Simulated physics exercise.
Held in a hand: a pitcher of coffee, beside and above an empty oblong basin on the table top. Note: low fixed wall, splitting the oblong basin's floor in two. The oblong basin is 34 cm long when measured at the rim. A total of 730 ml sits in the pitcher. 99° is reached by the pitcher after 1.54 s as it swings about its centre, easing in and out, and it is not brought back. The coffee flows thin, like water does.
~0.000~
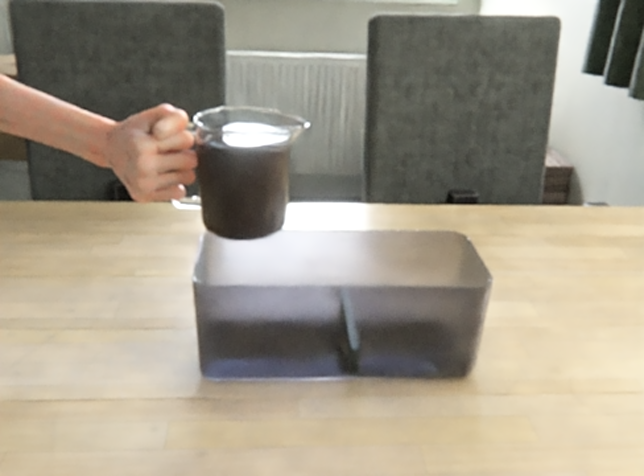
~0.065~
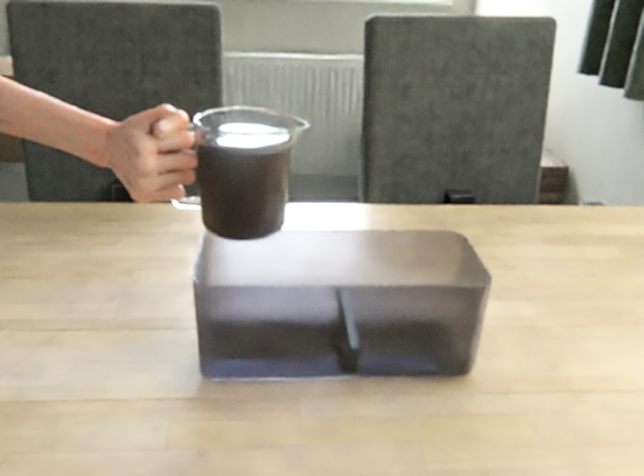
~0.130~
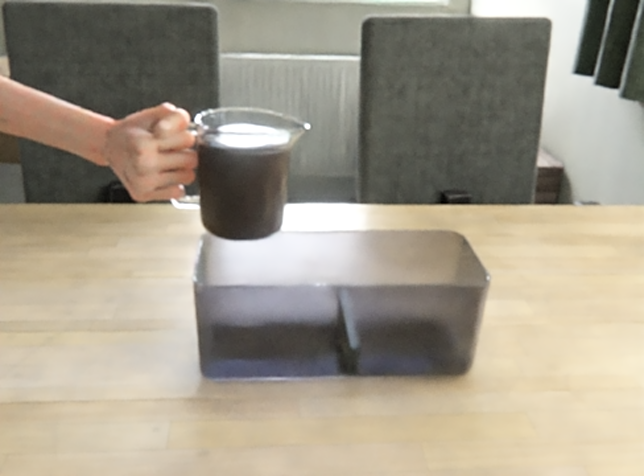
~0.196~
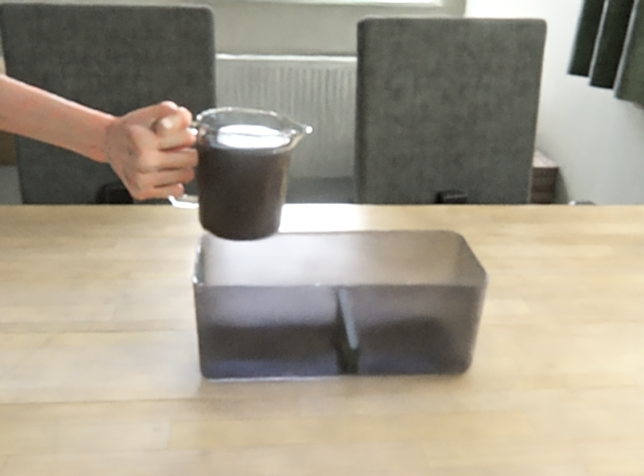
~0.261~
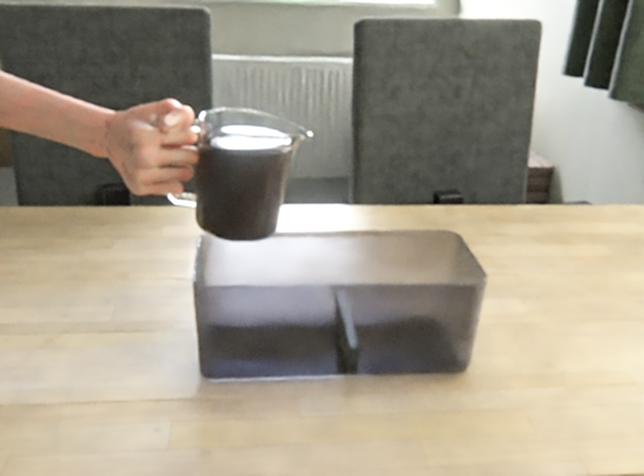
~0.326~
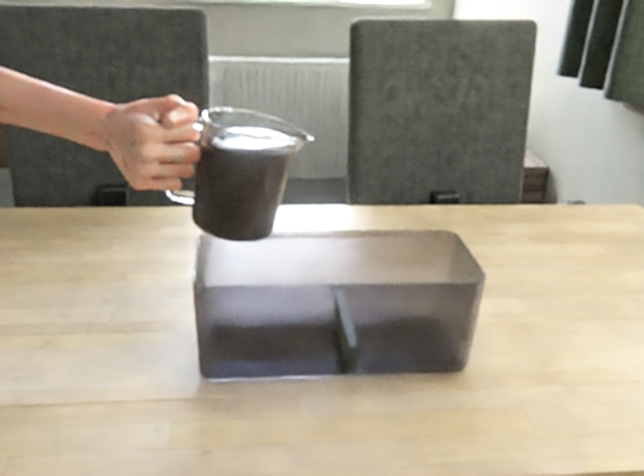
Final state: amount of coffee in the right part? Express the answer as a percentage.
Approximately 67 %.
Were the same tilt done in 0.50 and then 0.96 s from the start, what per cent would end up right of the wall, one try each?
Near 55 in a hundred on the first go and near 65 in a hundred on the second.
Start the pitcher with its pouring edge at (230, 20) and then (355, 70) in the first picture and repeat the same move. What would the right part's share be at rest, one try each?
Respectively about 10 and 95 percent.
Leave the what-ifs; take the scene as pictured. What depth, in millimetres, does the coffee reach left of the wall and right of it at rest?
Left roughly 10 mm; right roughly 26 mm.
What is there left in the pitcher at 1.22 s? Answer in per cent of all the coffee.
Around 38 percent of it.
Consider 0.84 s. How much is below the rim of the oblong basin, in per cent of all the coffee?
The basin holds roughly 6 in a hundred parts at that moment.
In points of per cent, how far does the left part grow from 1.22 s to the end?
Around 28 in a hundred.
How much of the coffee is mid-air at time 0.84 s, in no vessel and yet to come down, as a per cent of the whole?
Some 10 % is the figure.
By 0.84 s the tilt is 57° and 84 per cent is still to pour, 0 is left of the wall and 6 right of it.
By 1.22 s the tilt is 89° and 37 per cent is still to pour, 6 is left of the wall and 45 right of it.
By 1.61 s the tilt is 99° and 5 per cent is still to pour, 26 is left of the wall and 67 right of it.
By 2.04 s the tilt is 99° and 0 per cent is still to pour, 33 is left of the wall and 67 right of it.
At rest 33 per cent lies left of the wall, 67 right of it and 1 outside.
